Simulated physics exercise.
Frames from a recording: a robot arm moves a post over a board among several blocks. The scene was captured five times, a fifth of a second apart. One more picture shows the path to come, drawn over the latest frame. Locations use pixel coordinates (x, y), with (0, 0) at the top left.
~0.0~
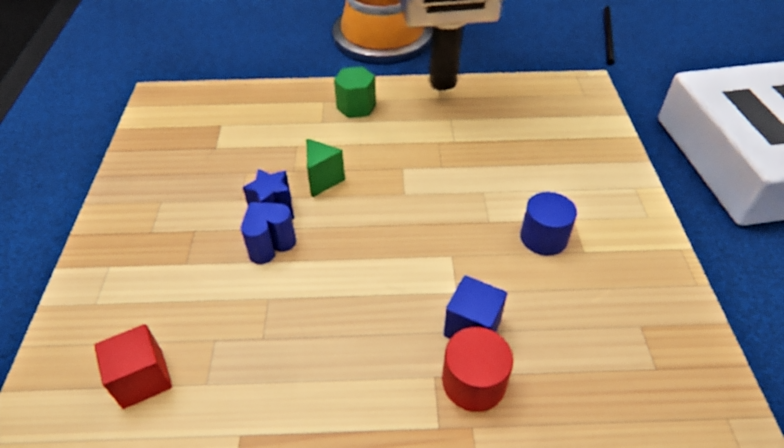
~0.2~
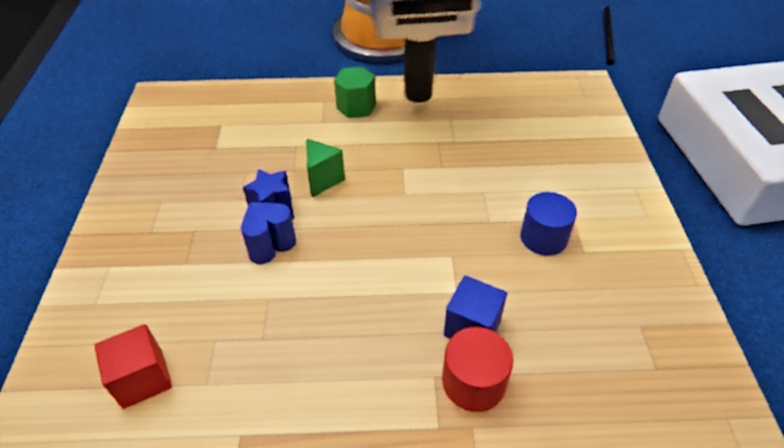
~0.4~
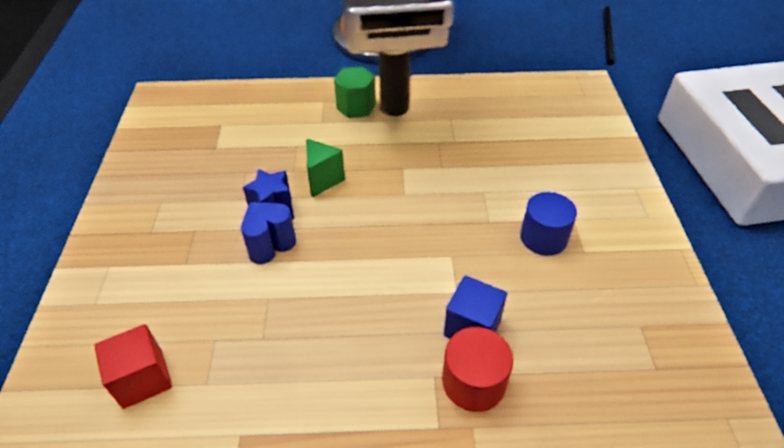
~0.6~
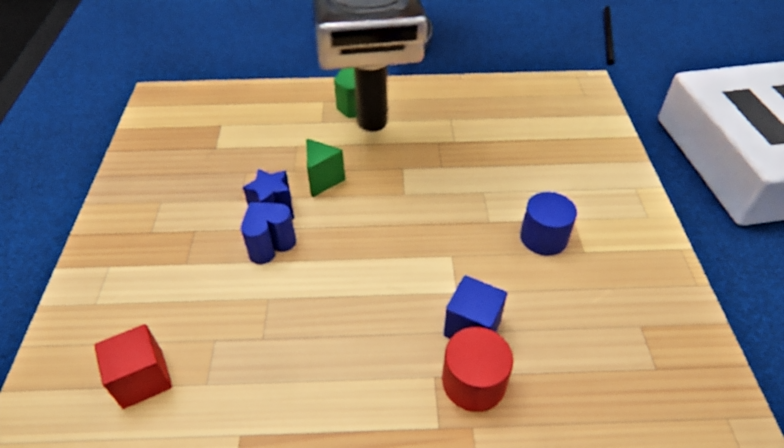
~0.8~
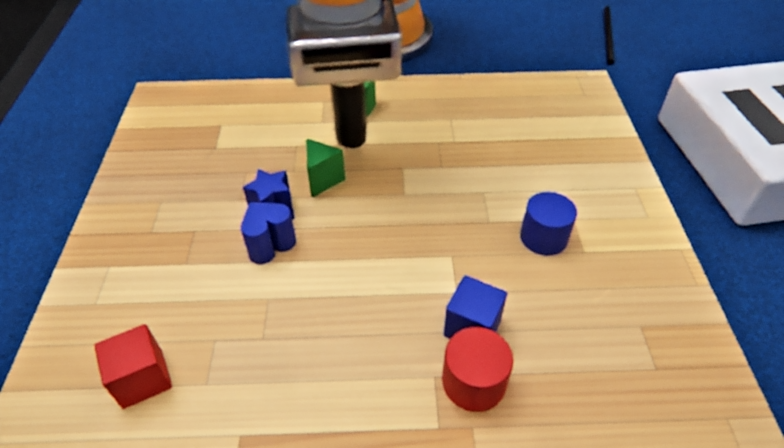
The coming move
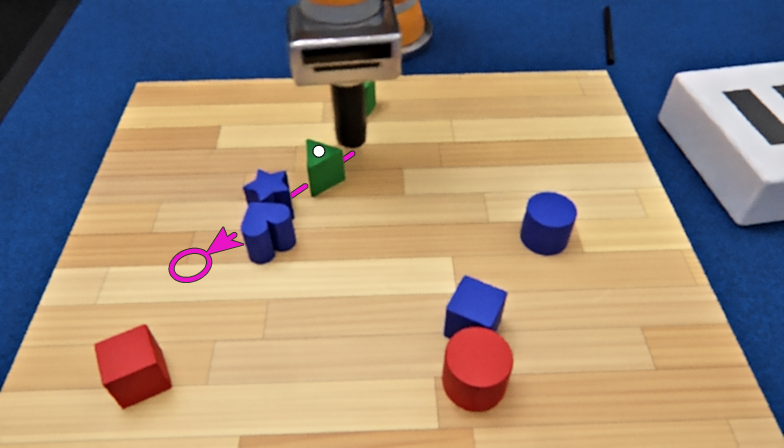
A robot arm moves its black post left and nearer, passing in front of a green block.
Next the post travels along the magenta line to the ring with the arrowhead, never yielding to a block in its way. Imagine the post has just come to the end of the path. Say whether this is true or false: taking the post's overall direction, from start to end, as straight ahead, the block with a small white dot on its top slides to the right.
This is false.
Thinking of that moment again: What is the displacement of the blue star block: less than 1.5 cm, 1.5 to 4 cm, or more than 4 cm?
Goes over 4 cm.
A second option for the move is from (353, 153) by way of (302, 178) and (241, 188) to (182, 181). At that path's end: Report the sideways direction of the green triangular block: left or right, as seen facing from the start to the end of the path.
To the left.
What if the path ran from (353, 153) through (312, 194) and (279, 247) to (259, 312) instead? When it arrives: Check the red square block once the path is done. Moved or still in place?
By then it is still where it was.
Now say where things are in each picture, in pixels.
In the first picture, lower end of the post at (443, 83), tops of blocks, blue heart at (263, 216), blue star block at (267, 183), green triangular block at (319, 151), green six-sided block at (354, 77).
In the second picture, post at (419, 95), blocks as before.
In the third picture, post at (395, 108), blocks as before.
In the fourth picture, post at (373, 123), blocks as before.
In the fifth picture, post at (352, 140), blue heart at (263, 216), blue star block at (267, 183), green triangular block at (319, 151), green six-sided block hidden.
The drawn path runs in a line from (353, 153) to (190, 265); the dot is on the green triangular block.
The first path, step by step. One third of the way, post at (302, 173); blue heart at (260, 219), turned 15° anticlockwise; blue star block at (254, 188); green triangular block at (287, 179).
Two thirds of the way, post at (246, 211); blue heart at (256, 233), turned 15° clockwise; blue star block at (203, 216); green triangular block at (268, 208), turned 70° anticlockwise.
At the end, post at (185, 252); blue heart at (256, 234); blue star block at (133, 259); green triangular block at (268, 209), turned 70° anticlockwise; green six-sided block not moved.
